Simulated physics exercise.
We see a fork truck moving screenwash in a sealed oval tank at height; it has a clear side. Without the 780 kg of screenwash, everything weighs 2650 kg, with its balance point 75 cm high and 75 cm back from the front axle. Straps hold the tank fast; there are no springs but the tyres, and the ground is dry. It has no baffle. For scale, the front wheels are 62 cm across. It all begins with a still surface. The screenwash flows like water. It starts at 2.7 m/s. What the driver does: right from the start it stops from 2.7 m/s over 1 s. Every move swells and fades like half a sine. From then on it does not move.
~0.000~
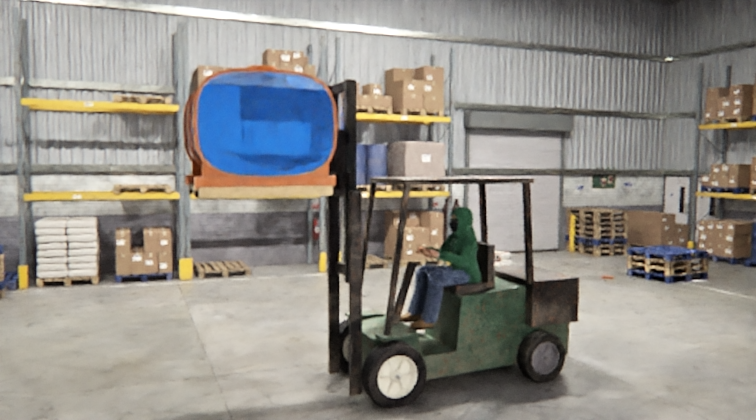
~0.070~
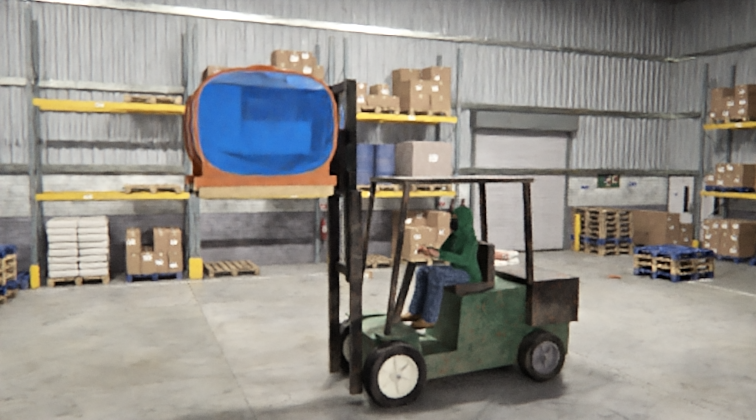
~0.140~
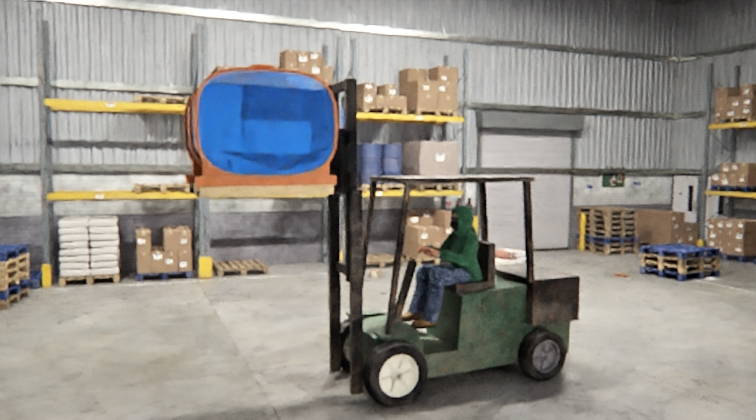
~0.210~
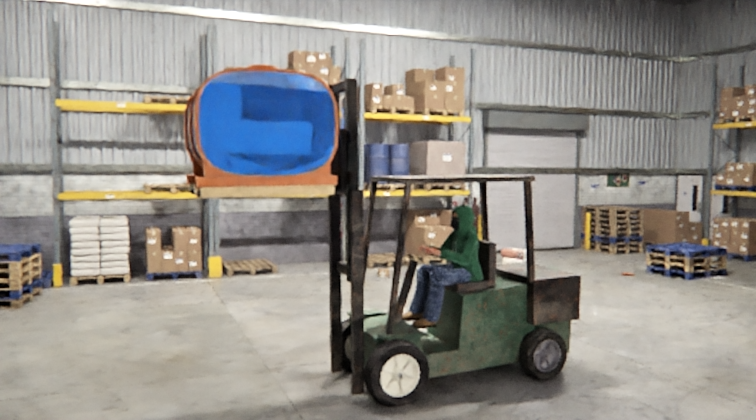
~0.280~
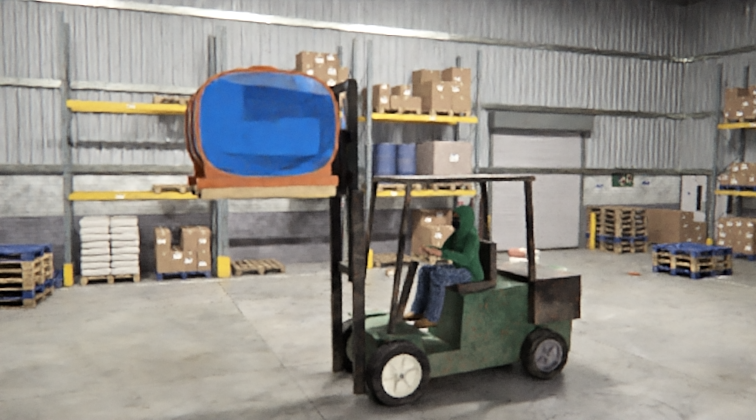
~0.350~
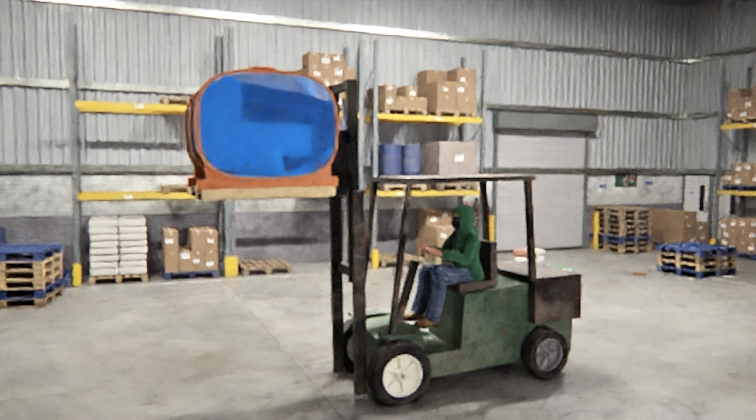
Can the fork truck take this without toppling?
In the end it topples.
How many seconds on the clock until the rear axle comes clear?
Near 0.40 s.
After 0.40 s the lean is 1° nose down, the rear 2 cm in the air; the liquid stands 76 cm on the front, 63 cm on the back.
After 0.80 s the lean is 7° nose down, the rear 20 cm in the air; the liquid stands 78 cm on the front, 56 cm on the back.
After 1.20 s the lean is 17° nose down, the rear 49 cm in the air; the liquid stands 78 cm on the front, 66 cm on the back.
After 2.05 s it has passed 50° nose down and is going over.
